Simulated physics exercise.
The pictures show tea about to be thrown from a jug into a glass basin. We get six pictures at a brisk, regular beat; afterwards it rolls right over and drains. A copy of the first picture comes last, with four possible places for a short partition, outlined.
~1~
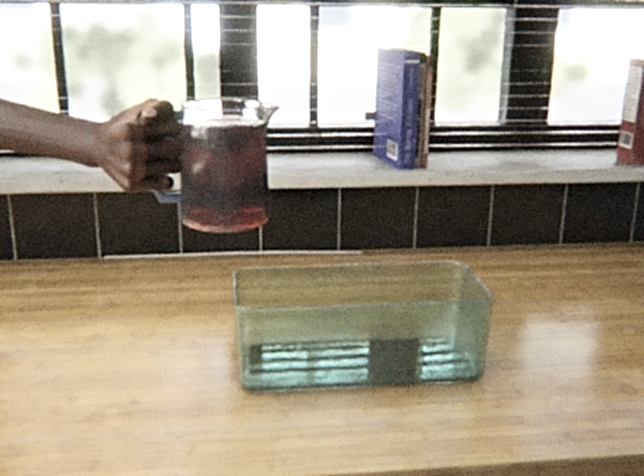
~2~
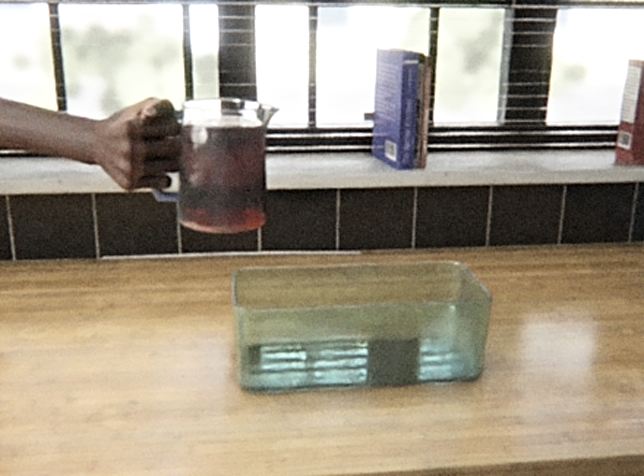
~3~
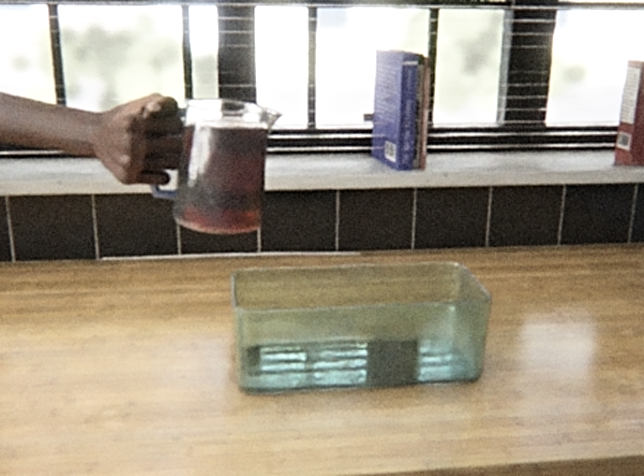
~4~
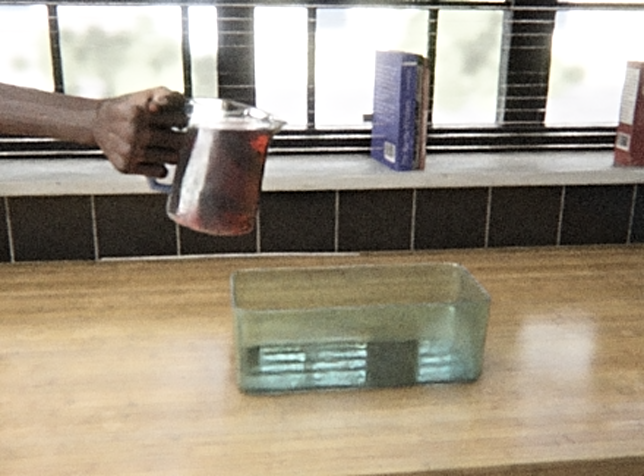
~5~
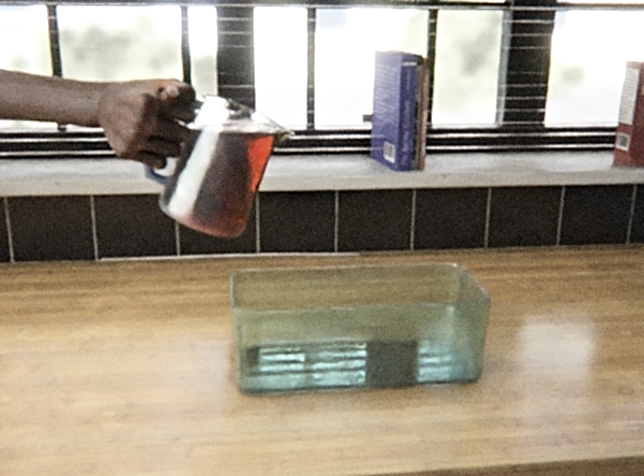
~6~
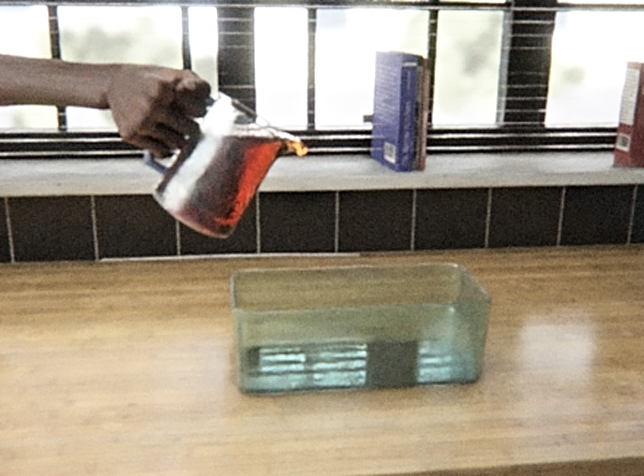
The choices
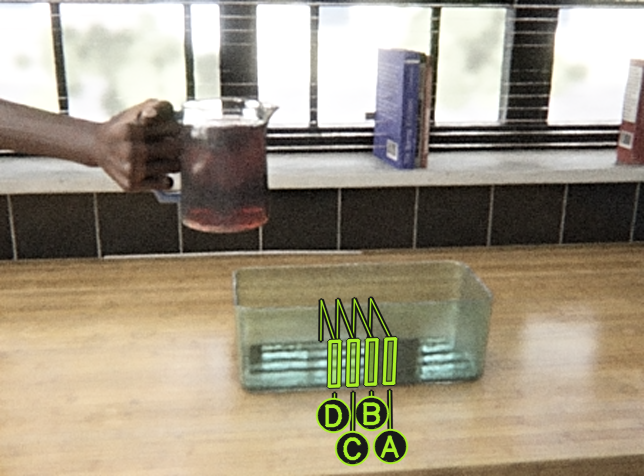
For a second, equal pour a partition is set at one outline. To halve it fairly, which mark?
Position C.
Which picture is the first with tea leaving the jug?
Picture 6.
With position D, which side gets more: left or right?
The right side.
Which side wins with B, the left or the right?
More ends on the left.
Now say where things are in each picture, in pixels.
Upright, lip at (279, 106); basin from (239, 389) to (483, 377); nothing has left yet.
Upright, lip at (279, 108); nothing has left yet.
Tipped about 6°, lip at (282, 114); nothing has left yet.
Tipped about 13°, lip at (287, 122); nothing has left yet.
Tipped about 22°, lip at (293, 133); nothing has left yet.
Tipped about 33°, lip at (298, 148); tea is over the lip, down to (298, 148).
On the marked copy, A at (389, 390); B at (371, 391); C at (353, 392); D at (334, 393).
With A, about 93 % ends left of the wall and 2 % right of it; 5 % is lost outside.
With B, about 82 % ends left of the wall and 12 % right of it; 6 % is lost outside.
With C, about 50 % ends left of the wall and 48 % right of it.
With D, about 26 % ends left of the wall and 73 % right of it.
